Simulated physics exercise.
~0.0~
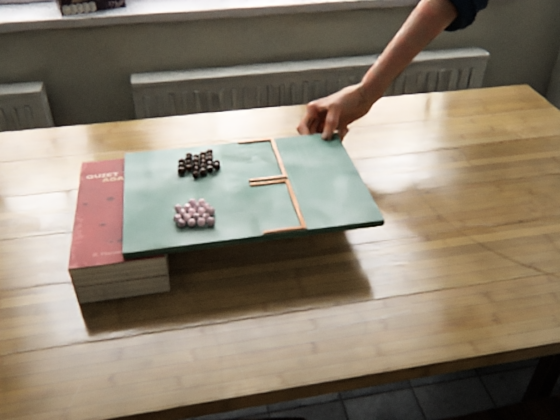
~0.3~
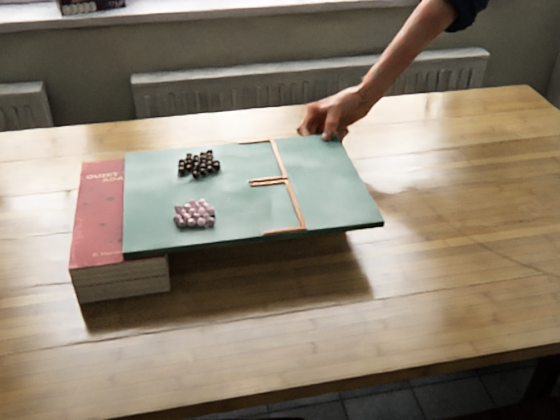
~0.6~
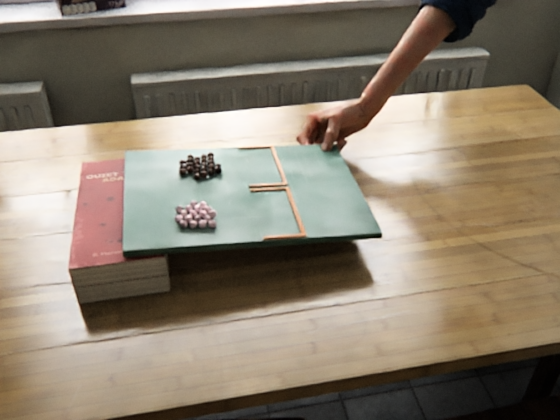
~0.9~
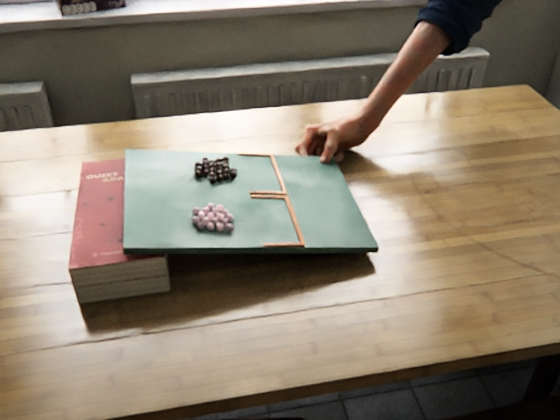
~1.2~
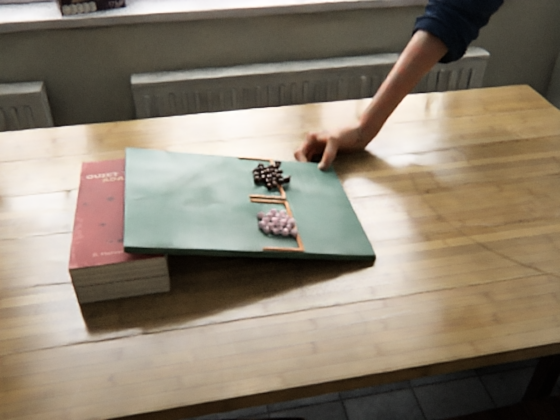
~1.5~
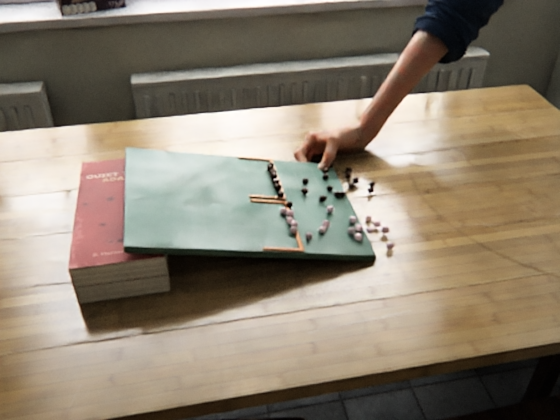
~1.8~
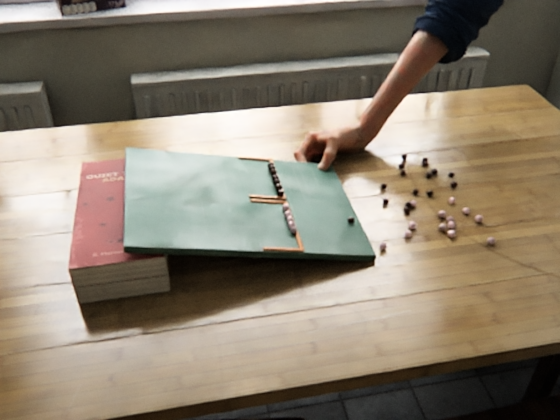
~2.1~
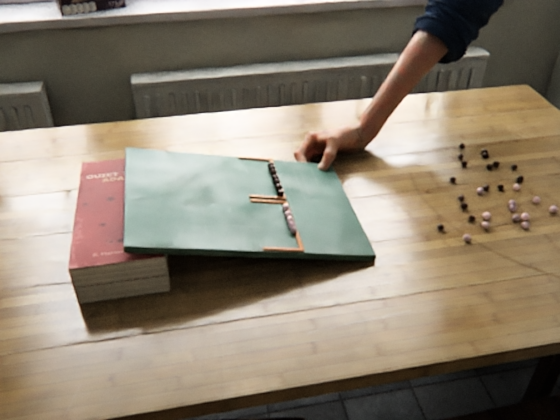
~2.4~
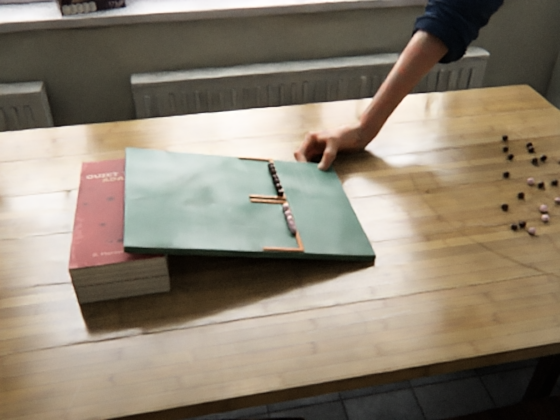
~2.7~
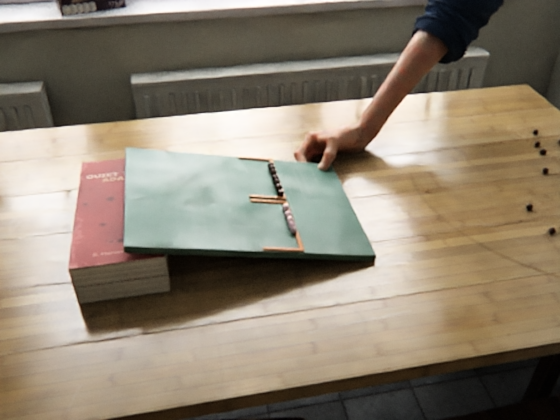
At first, a green board lies with its left end on a thick red book while a hand holds up its right end above a wooden table. Two clusters of small beads, dark ones behind and pale pink ones in front, sit left of an orange fence. The hand lowers its end, and both clusters start sliding right. They reach the fence as the board settles into a slope. Most beads spill over it, scatter across the table and roll away right. Finally, a short row stays against the fence, and a few dark beads remain at the far right.
